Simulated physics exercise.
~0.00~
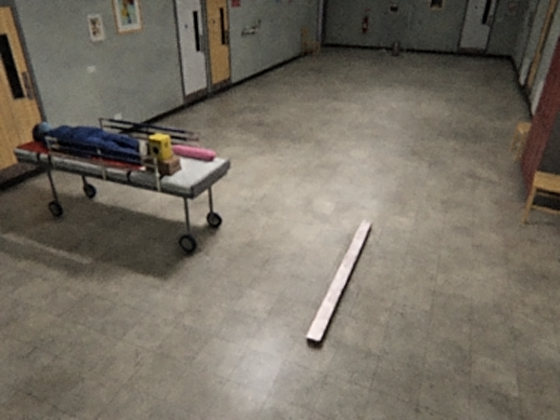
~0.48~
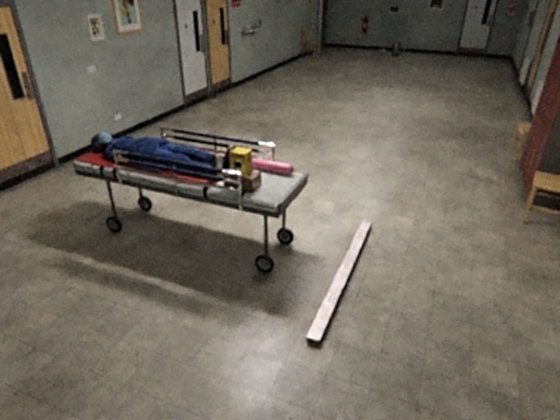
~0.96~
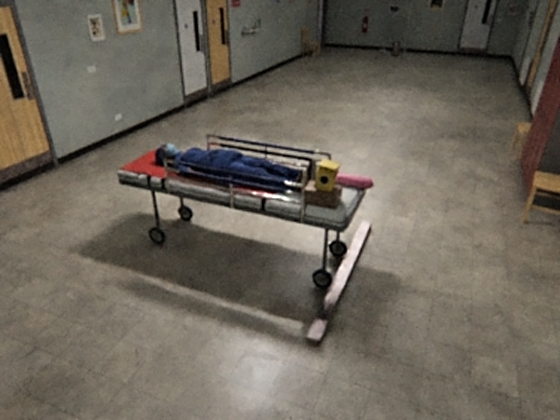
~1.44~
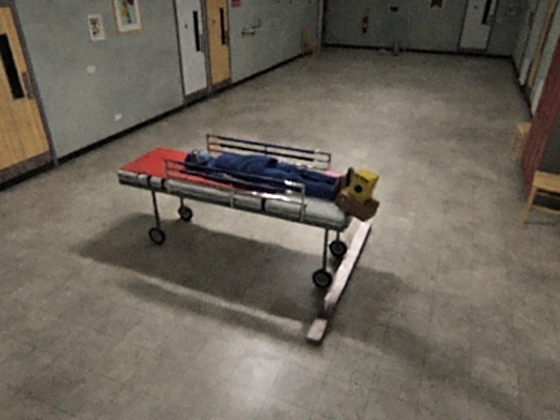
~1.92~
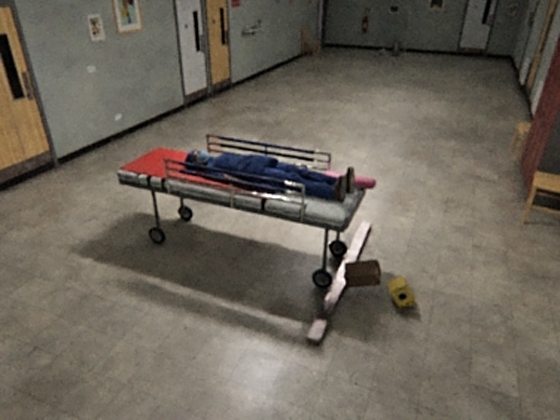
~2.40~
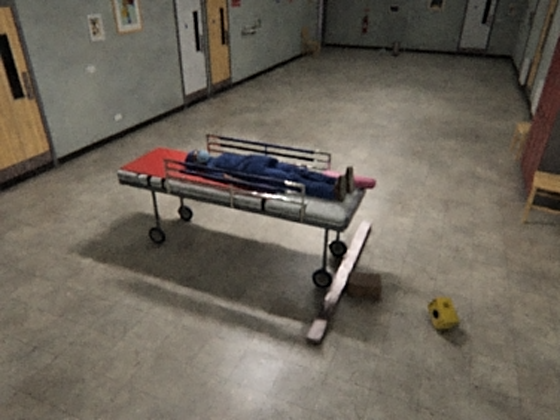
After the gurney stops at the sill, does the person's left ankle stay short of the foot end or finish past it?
The left ankle stays short of the foot end. The person slides toward the edge but comes to rest with that ankle still over the gurney.
